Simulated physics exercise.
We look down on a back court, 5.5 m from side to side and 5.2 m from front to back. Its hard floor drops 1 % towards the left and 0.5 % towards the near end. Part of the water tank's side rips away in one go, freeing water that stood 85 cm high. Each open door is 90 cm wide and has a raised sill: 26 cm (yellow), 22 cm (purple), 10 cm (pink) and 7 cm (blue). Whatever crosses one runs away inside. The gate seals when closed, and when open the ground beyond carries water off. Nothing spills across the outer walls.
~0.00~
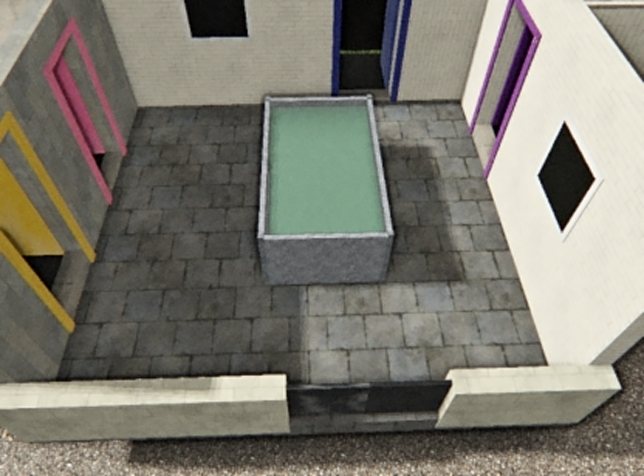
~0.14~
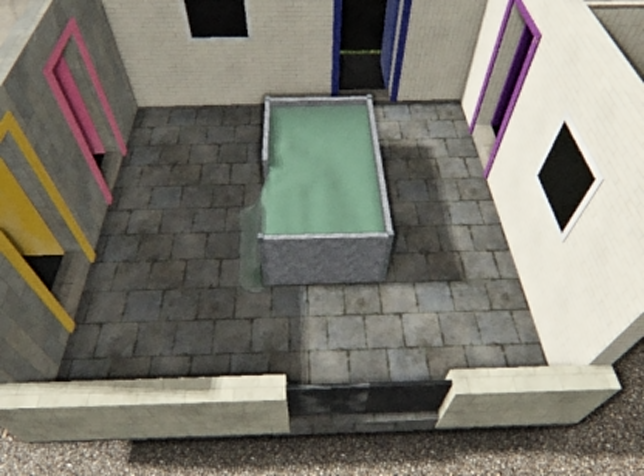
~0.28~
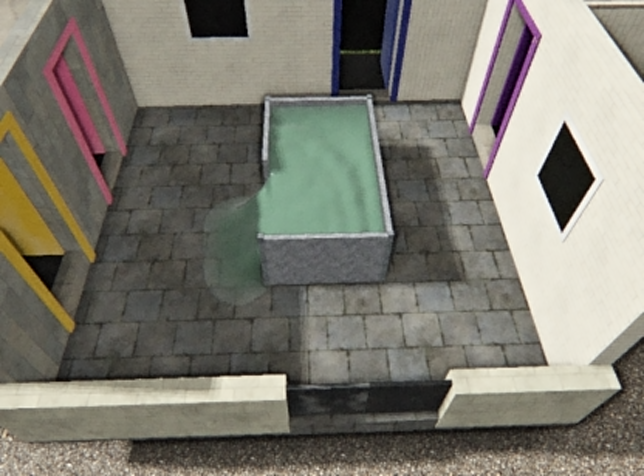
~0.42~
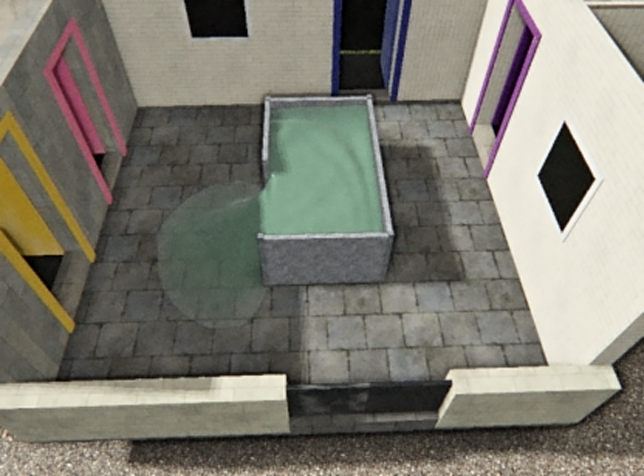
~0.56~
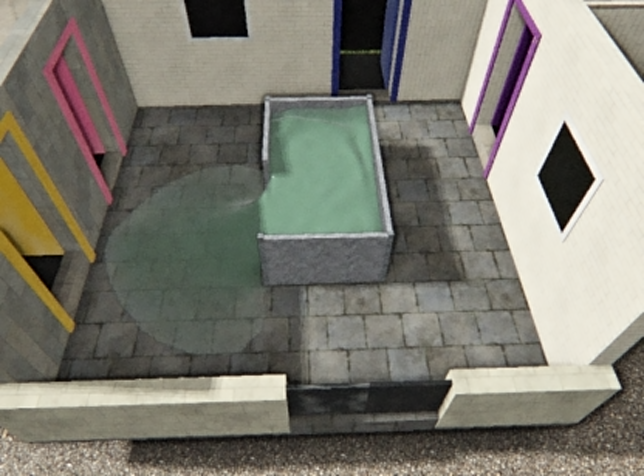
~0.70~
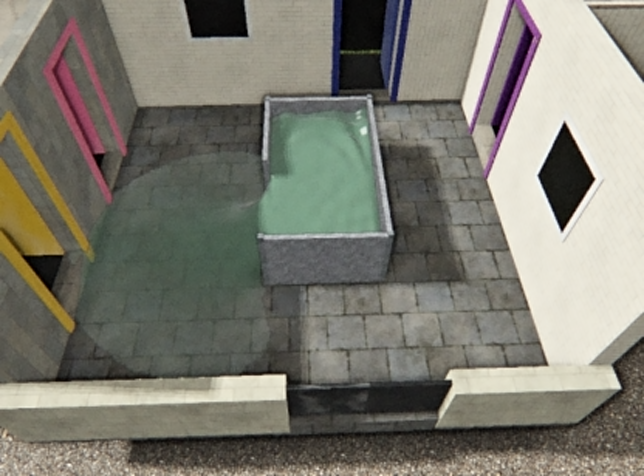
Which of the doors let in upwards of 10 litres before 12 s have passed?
The water let in: At the yellow door it passes the limit; at the purple door it stays under the limit; at the pink door it exceeds the limit; at the blue door it goes over the limit.
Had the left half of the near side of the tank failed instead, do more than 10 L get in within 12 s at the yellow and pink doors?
Against that limit: Yellow below, pink above.
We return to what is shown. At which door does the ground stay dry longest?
It is the purple one.
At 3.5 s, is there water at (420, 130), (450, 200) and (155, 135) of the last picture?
In that order: Still dry, dry, under water.
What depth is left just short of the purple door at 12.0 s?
Roughly 6.5 cm deep.
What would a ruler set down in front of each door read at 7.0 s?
Depths in cm: Yellow 15, purple 13, pink 10, blue 6.
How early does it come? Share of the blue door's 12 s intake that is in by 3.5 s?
About 0 per cent.
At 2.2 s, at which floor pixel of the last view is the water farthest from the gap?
Near (137, 112).
After 1.4 s water covers 35 % of the floor and is deepest (57 cm) near (48, 410); yellow door 47 cm at the sill, 52 L in, purple door not reached, pink door 23 cm at the sill, 18 L in, blue door not reached.
After 2.2 s water covers 35 % of the floor and is deepest (52 cm) near (71, 334); yellow door 38 cm at the sill, 122 L in, purple door not reached, pink door 17 cm at the sill, 51 L in, blue door not reached.
After 3.5 s water covers 70 % of the floor and is deepest (32 cm) near (48, 410); yellow door 27 cm at the sill, 165 L in, purple door not reached, pink door 17 cm at the sill, 81 L in, blue door 2 cm at the sill, 0 L in.
After 7.0 s water covers 95 % of the floor and is deepest (18 cm) near (413, 105); yellow door 15 cm at the sill, 167 L in, purple door 13 cm at the sill, 0 L in, pink door 10 cm at the sill, 100 L in, blue door 6 cm at the sill, 0 L in.
After 12.0 s water covers 100 % of the floor and is deepest (16 cm) near (399, 398); yellow door 11 cm at the sill, 167 L in, purple door 7 cm at the sill, 0 L in, pink door 8 cm at the sill, 102 L in, blue door 11 cm at the sill, 83 L in.
